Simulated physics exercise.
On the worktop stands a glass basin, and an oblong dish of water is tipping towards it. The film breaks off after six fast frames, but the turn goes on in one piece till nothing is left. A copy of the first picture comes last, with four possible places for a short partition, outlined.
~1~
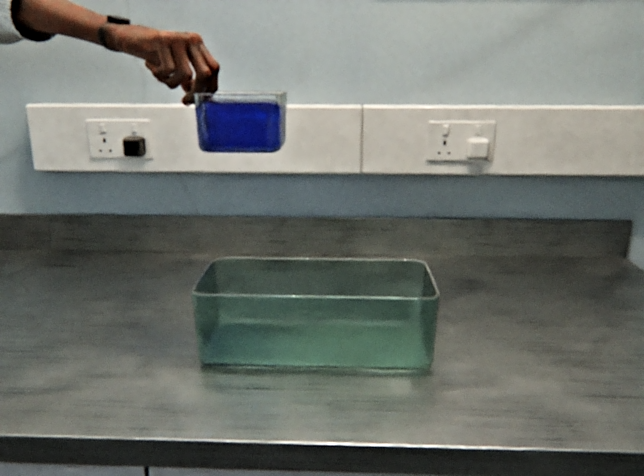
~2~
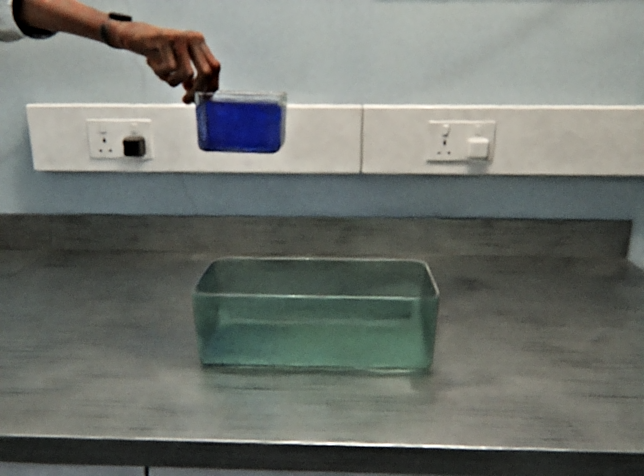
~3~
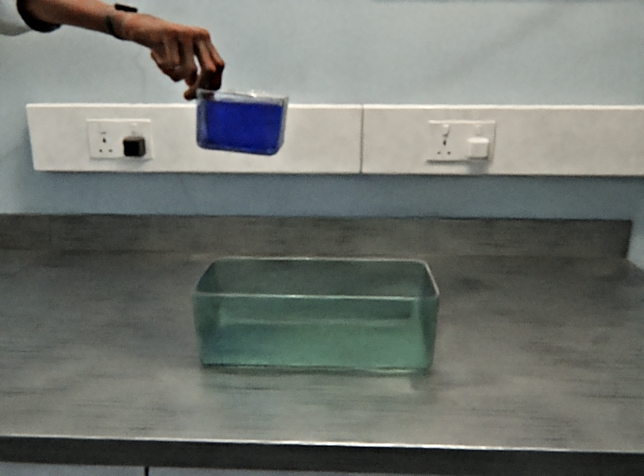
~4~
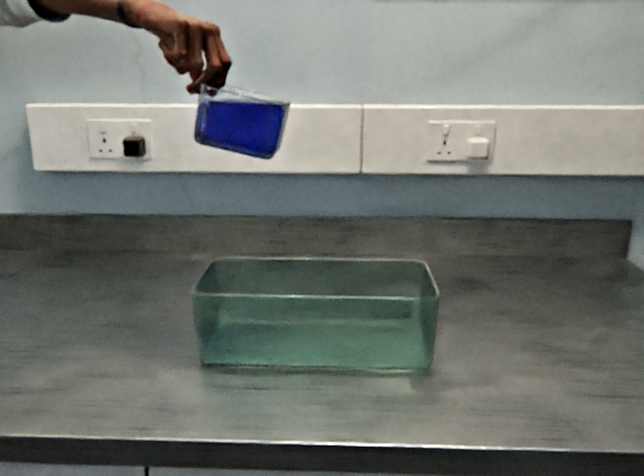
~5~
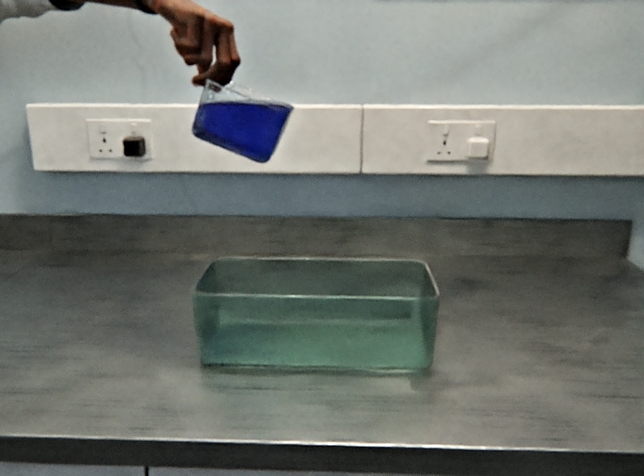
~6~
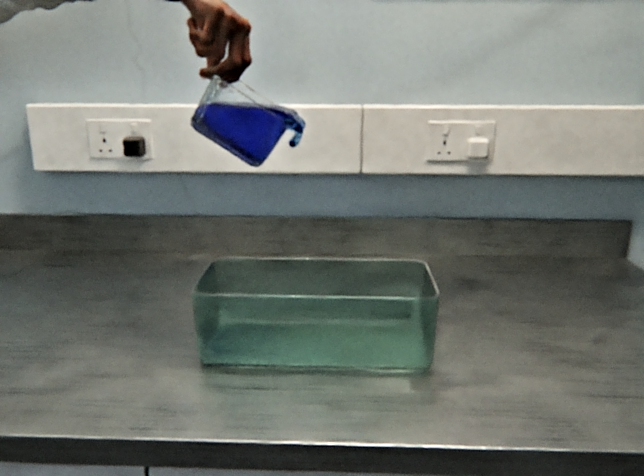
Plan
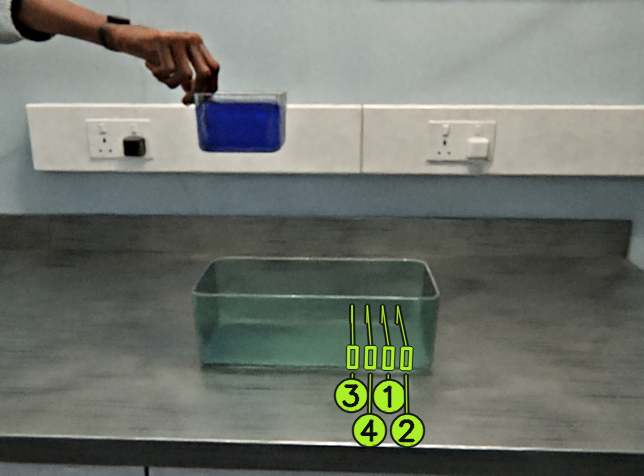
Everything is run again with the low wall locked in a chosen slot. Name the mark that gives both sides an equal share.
Choose 3.
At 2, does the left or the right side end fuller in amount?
The left one.
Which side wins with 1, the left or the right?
More ends on the left.
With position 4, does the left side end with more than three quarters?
Yes, it does.
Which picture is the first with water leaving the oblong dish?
Picture 5.
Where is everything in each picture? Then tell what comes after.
Upright, lip at (282, 92); basin from (199, 363) to (432, 368); nothing has left yet, in the first picture.
Upright, lip at (282, 93); nothing has left yet, in the second picture.
Tipped about 6°, lip at (284, 97); nothing has left yet, in the third picture.
Tipped about 13°, lip at (287, 102); nothing has left yet, in the fourth picture.
Tipped about 22°, lip at (289, 110); water is over the lip, down to (289, 110), in the fifth picture.
Tipped about 33°, lip at (290, 119); water is over the lip, down to (295, 142), in the sixth picture.
On the marked copy, 1 at (388, 374); 2 at (406, 374); 3 at (352, 373); 4 at (370, 374).
With 1, about 86 % ends left of the wall and 12 % right of it.
With 2, about 81 % ends left of the wall and 17 % right of it.
With 3, about 43 % ends left of the wall and 55 % right of it.
With 4, about 82 % ends left of the wall and 15 % right of it; 3 % is lost outside.
